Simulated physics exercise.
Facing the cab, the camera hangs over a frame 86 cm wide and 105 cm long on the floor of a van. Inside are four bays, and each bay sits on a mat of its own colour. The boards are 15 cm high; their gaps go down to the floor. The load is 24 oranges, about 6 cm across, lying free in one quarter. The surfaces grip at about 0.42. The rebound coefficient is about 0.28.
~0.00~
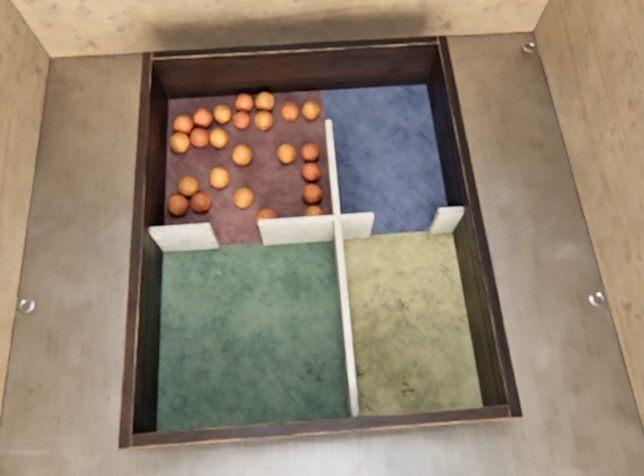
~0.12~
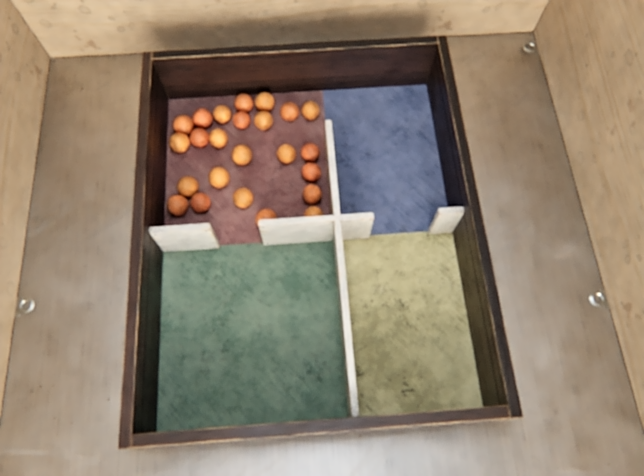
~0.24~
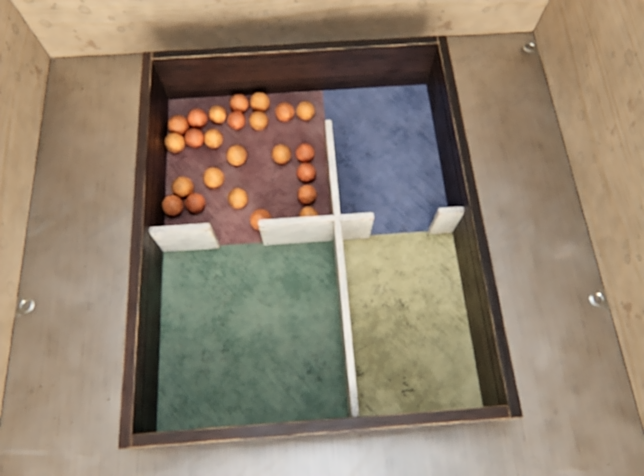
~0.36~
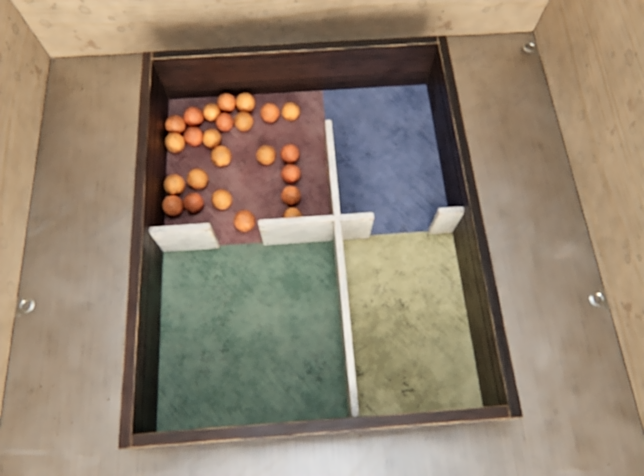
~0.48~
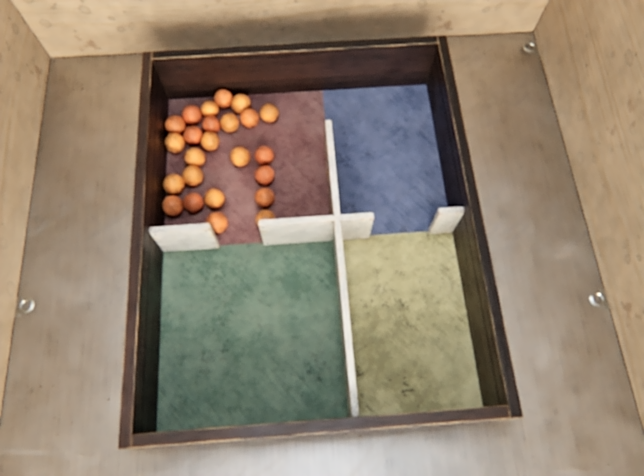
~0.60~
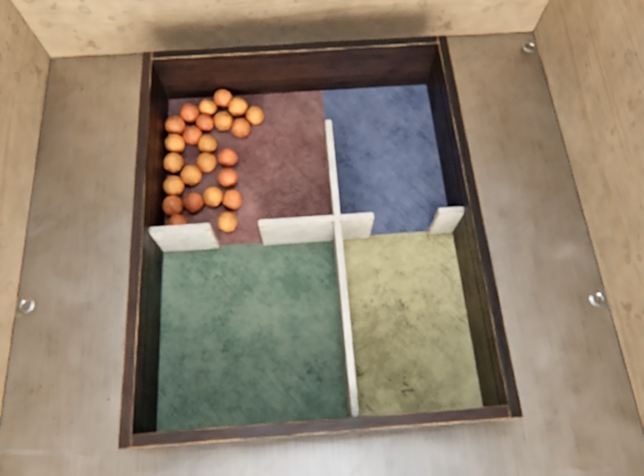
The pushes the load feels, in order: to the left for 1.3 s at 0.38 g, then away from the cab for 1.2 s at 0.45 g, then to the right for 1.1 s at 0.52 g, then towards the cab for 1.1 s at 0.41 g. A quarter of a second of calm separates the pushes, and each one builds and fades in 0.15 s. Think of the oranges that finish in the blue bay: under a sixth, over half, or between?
I'd say somewhere from a sixth to half of the oranges come to rest in the blue bay.
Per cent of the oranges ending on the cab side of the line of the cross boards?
About 80 %.
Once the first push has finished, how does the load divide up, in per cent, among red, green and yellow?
Red 100, green 0, yellow 0 per cent.
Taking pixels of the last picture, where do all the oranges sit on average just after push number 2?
On average, close to pixel (217, 227).
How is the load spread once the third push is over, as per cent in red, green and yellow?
Red 60, green 20, yellow 0 %.
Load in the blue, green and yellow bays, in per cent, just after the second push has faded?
Reading then: Blue 0 %, green 20 %, yellow 0 %.
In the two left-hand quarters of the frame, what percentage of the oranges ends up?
I'd say close to 80 per cent.
After push 1 (1.54 s), 24 in the red bay.
After push 2 (2.99 s), 19 in the red bay and 5 in the green bay.
After push 3 (4.34 s), 15 in the red bay, 3 in the blue bay and 6 in the green bay.
After push 4 (5.69 s), 14 in the red bay, 6 in the blue bay and 4 in the green bay.
When it is over (at 6.56 s), 14 in the red bay, 6 in the blue bay and 4 in the green bay. Asked share, 6 of 24, 25 per cent.
